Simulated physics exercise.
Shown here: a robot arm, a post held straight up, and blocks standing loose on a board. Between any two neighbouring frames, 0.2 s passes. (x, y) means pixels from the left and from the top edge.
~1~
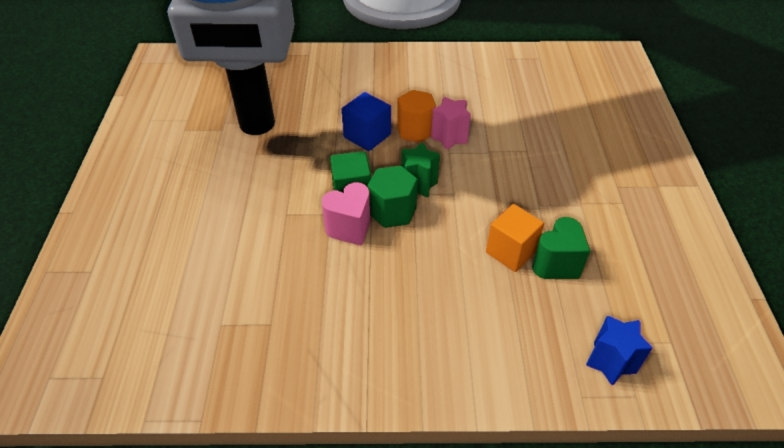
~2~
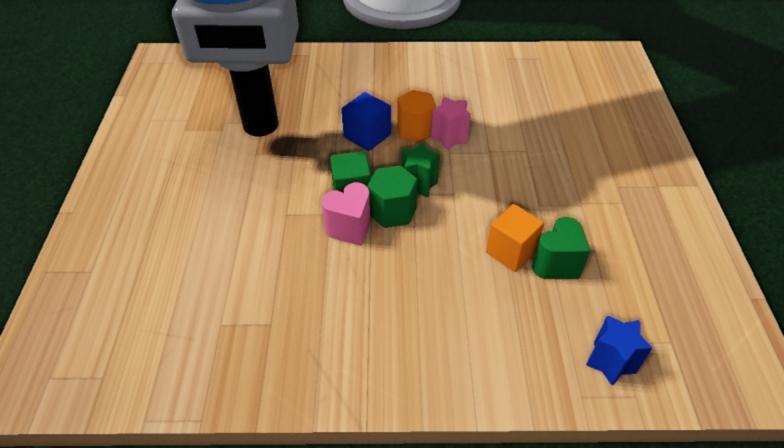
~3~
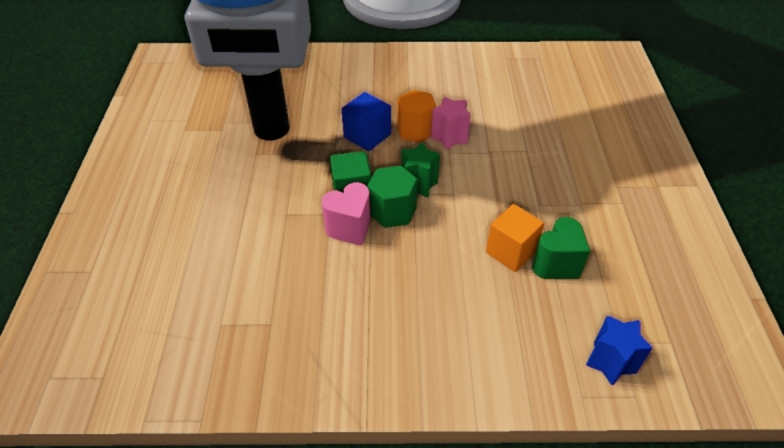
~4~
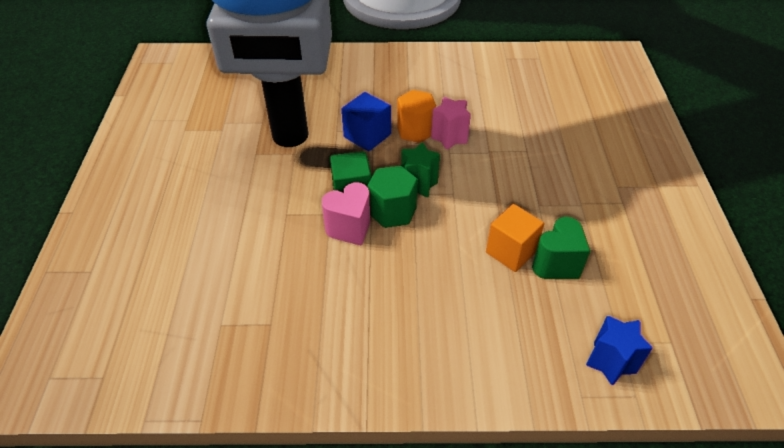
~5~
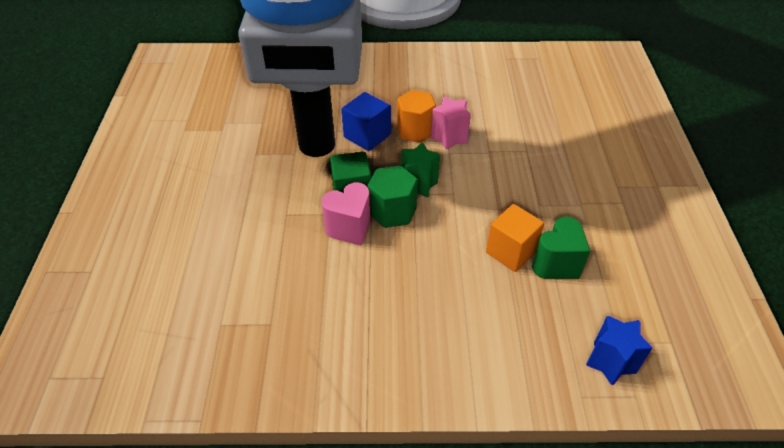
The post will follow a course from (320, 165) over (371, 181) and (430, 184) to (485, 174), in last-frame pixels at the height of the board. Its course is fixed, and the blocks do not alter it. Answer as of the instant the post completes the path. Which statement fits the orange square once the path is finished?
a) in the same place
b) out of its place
Choice a: In the same place.
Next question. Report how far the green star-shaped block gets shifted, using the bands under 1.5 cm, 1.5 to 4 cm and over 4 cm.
It slides well over 4 cm.
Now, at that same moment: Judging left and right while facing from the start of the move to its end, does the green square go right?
Yes
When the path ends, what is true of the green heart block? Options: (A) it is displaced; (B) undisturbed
The correct letter is B.
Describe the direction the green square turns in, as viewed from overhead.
Looking down on the board, it turns clockwise.
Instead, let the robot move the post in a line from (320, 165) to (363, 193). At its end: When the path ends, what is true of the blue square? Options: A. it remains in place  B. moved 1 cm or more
The answer is A.
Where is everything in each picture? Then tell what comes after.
Post's lower end at (257, 124); green square at (350, 164); green hexagonal block at (393, 181); green star-shaped block at (420, 155); orange square at (518, 222); green heart block at (567, 235), in the first frame.
Post at (261, 126); blocks still, in the second frame.
Post at (272, 129); blocks still, in the third frame.
Post at (291, 136); blocks still, in the fourth frame.
Post at (317, 145); green square at (350, 164); green hexagonal block at (393, 181); green star-shaped block at (420, 155); orange square at (518, 222); green heart block at (567, 235), in the fifth frame.
The first path, step by step. One third of the way, post at (371, 161); green square at (359, 177), turned 15° clockwise; green hexagonal block at (400, 185), turned 15° anticlockwise.
Two thirds of the way, post at (431, 165); green square at (359, 177), turned 20° clockwise; green hexagonal block at (401, 186); green star-shaped block at (466, 155).
At the end, post at (488, 155); green square at (359, 177), turned 20° clockwise; green hexagonal block at (401, 186); green star-shaped block at (523, 151), turned 25° clockwise; orange square still; green heart block still.
